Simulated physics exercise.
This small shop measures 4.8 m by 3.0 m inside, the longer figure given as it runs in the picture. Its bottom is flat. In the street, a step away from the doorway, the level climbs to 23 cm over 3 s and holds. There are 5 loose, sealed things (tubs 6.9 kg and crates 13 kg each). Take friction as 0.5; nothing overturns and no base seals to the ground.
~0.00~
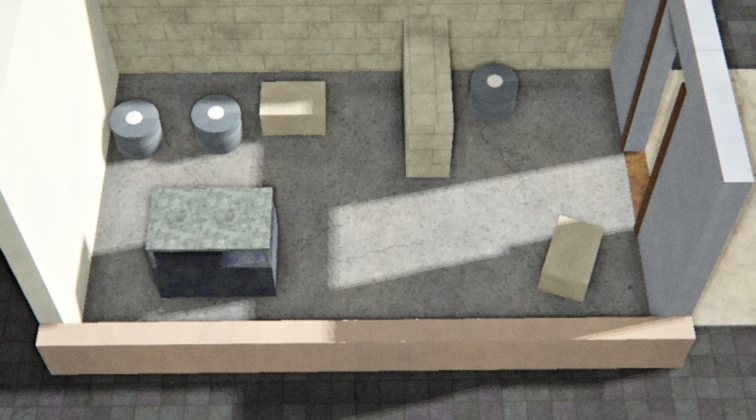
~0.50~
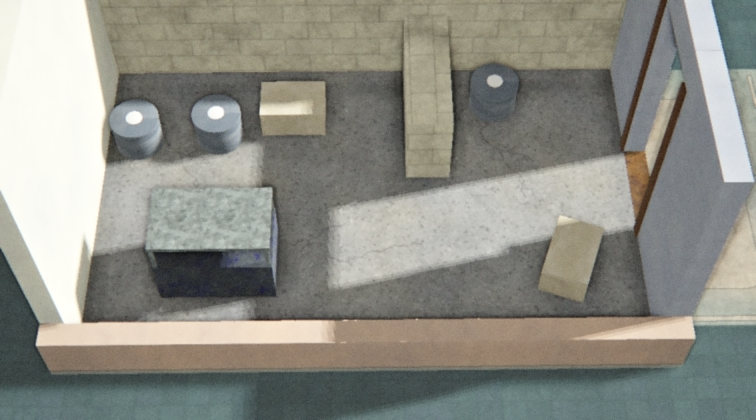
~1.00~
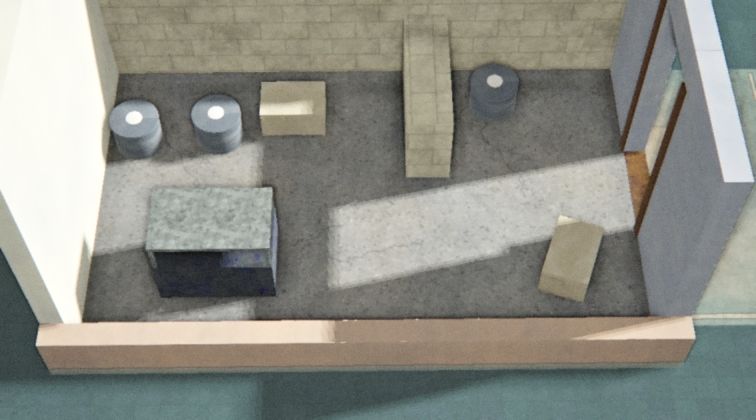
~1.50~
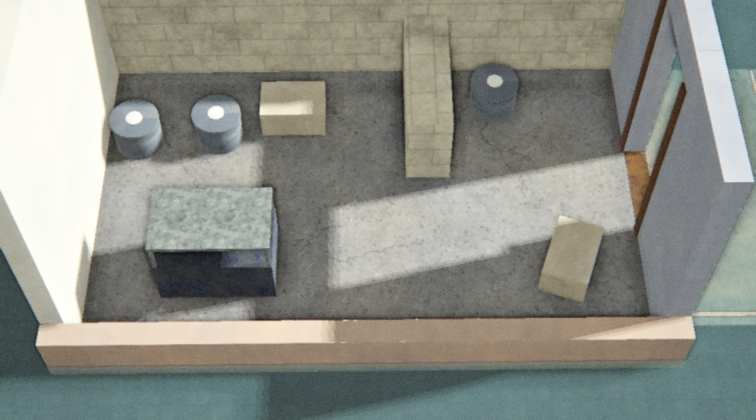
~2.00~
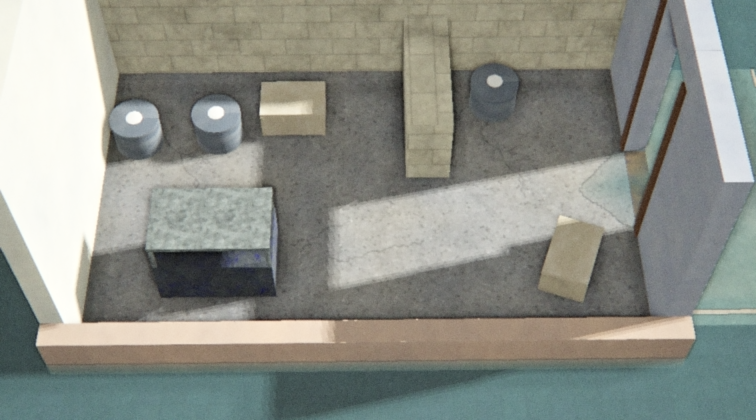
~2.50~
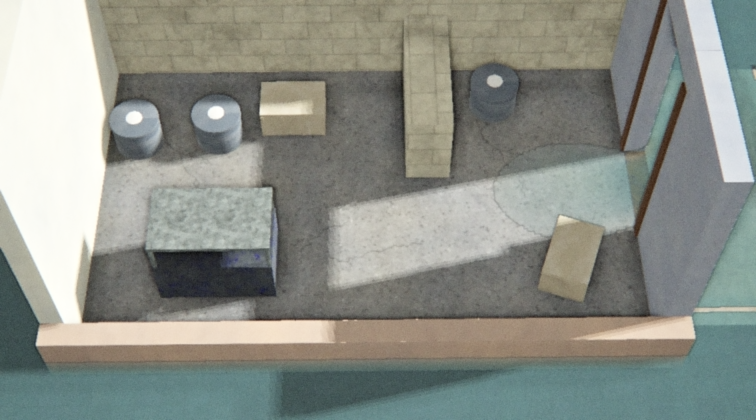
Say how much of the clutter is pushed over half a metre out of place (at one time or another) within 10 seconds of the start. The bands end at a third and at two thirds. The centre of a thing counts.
It is one to two thirds.
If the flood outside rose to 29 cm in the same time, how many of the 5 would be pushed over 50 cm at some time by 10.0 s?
Then 3.
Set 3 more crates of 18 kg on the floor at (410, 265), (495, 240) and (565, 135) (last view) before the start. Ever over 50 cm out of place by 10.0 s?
In turn: Over, more, more.
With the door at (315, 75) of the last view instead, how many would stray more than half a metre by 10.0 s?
In that case 4 of them.
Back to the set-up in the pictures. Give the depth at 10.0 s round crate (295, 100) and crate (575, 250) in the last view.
About 2 and 7 cm.
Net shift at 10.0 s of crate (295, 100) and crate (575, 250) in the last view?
In turn: 0 cm, 40 cm.
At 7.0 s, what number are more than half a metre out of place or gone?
I count 1.
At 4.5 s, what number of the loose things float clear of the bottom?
1 of them.
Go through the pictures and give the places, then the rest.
The first frame shows a tub at (216, 113) rests on the ground; a crate at (574, 249), on the bottom; water covers 0.0 m2; 0 of 5 have shifted.
The second frame shows a tub at (216, 113), on the bottom; a crate at (574, 249), on the bottom; 0.0 m2 under water; 0 of 5 have shifted.
The third frame shows a tub at (216, 113) rests on the ground; a crate at (574, 249) rests on the ground; water covers 0.0 m2; 0 of 5 have shifted.
The fourth frame shows a tub at (216, 113) rests on the ground; a crate at (574, 249), on the bottom; water covers 0.0 m2; 0 of 5 have shifted.
The fifth frame shows a tub at (216, 113) rests on the ground; a crate at (574, 249) rests on the ground; 0.2 m2 under water; 0 of 5 have shifted.
The sixth frame shows a tub at (216, 113) rests on the ground; a crate at (574, 249) rests on the ground; 1.0 m2 under water; 0 of 5 have shifted.
After 3.5 s 0 of 5 are over 50 cm from their spots; 0 afloat.
After 4.5 s 0 of 5 are over 50 cm from their spots; 1 afloat.
After 7.0 s 1 of 5 are over 50 cm from their spots; 1 afloat.
After 10.0 s 1 of 5 are over 50 cm from their spots, and 2 have been at some point; 4 afloat.
